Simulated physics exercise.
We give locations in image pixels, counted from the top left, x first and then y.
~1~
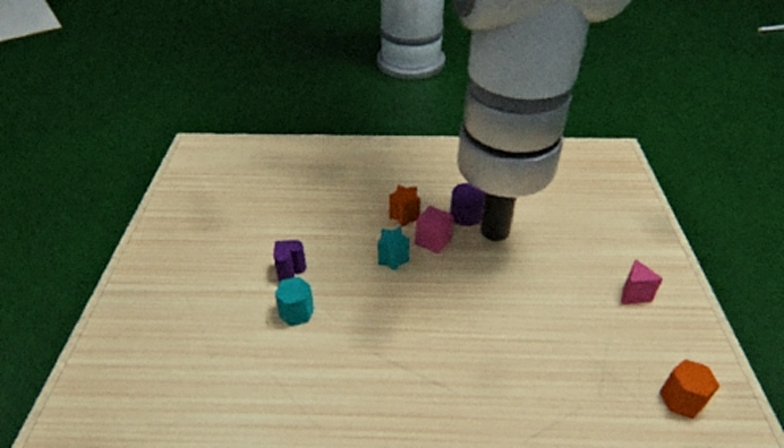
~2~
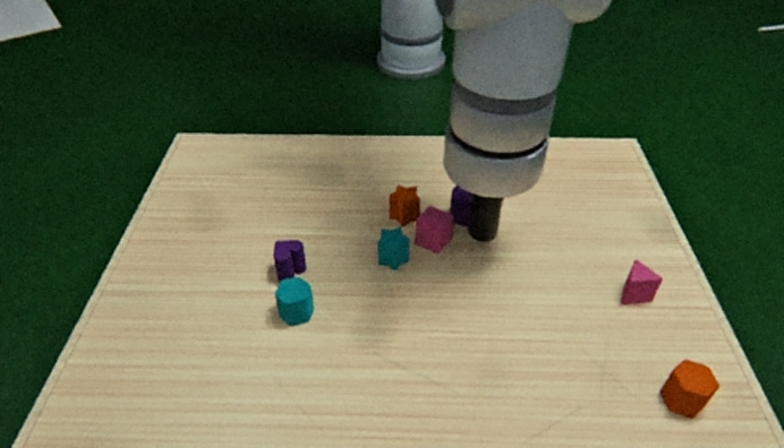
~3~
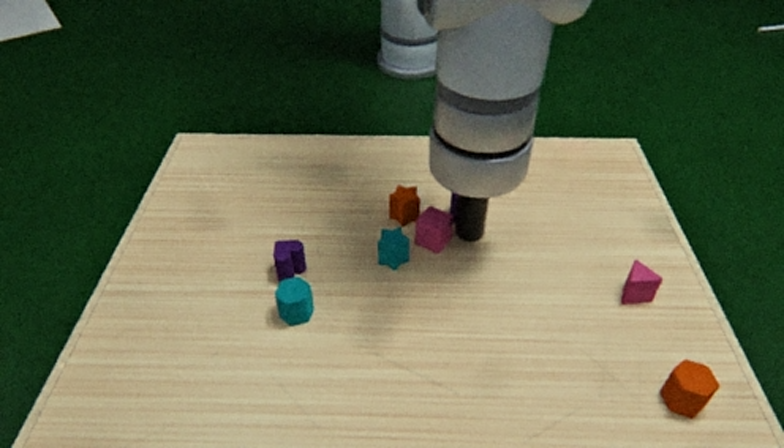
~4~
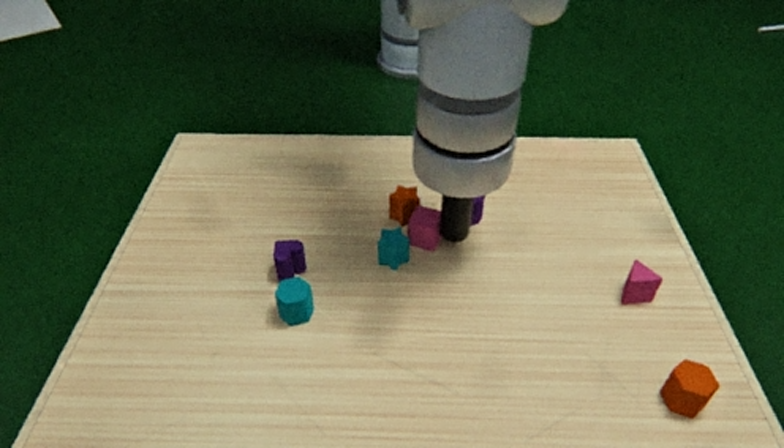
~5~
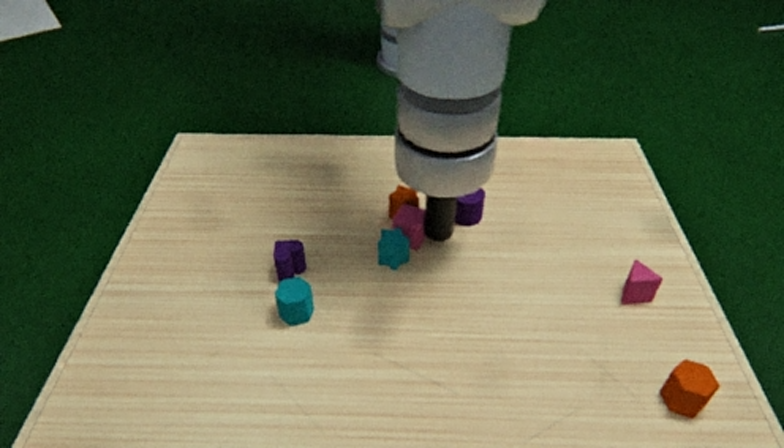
A robot arm moves left across a wooden board and nudges a pink block left.
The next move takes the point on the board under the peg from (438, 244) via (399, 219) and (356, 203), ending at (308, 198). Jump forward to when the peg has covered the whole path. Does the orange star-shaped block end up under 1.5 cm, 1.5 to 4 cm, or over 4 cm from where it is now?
Covers over 4 cm.
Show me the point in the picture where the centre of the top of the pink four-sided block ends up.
Near (373, 206).
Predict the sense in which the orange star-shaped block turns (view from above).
Looking down: Clockwise.
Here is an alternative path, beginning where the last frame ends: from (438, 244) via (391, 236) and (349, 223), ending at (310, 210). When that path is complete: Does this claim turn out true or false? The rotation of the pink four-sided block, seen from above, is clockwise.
Answer: False.
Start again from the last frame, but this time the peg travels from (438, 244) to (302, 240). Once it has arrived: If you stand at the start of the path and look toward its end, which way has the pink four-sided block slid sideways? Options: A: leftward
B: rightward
Choice B: Rightward.
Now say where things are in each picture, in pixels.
Peg tip (495, 232); block tops, turquoise star-shaped block (393, 236); orange star-shaped block (405, 193); pink four-sided block (435, 217), in the first frame.
Peg (483, 232); blocks unchanged, in the second frame.
Peg (469, 232); blocks unchanged, in the third frame.
Peg (454, 232); pink four-sided block (426, 216), in the fourth frame.
Peg (439, 232); turquoise star-shaped block (393, 236); orange star-shaped block (405, 193); pink four-sided block (411, 215), in the fifth frame.
What follows on the original path. One third of the way, peg (399, 207); orange star-shaped block (388, 179), turned 55° clockwise; pink four-sided block (375, 207), turned 65° anticlockwise.
Two thirds of the way, peg (354, 191); orange star-shaped block (373, 167); pink four-sided block (373, 206), turned 75° anticlockwise.
At the end, peg (306, 186); turquoise star-shaped block in place; orange star-shaped block (373, 167), turned 120° clockwise; pink four-sided block (373, 206), turned 75° anticlockwise.
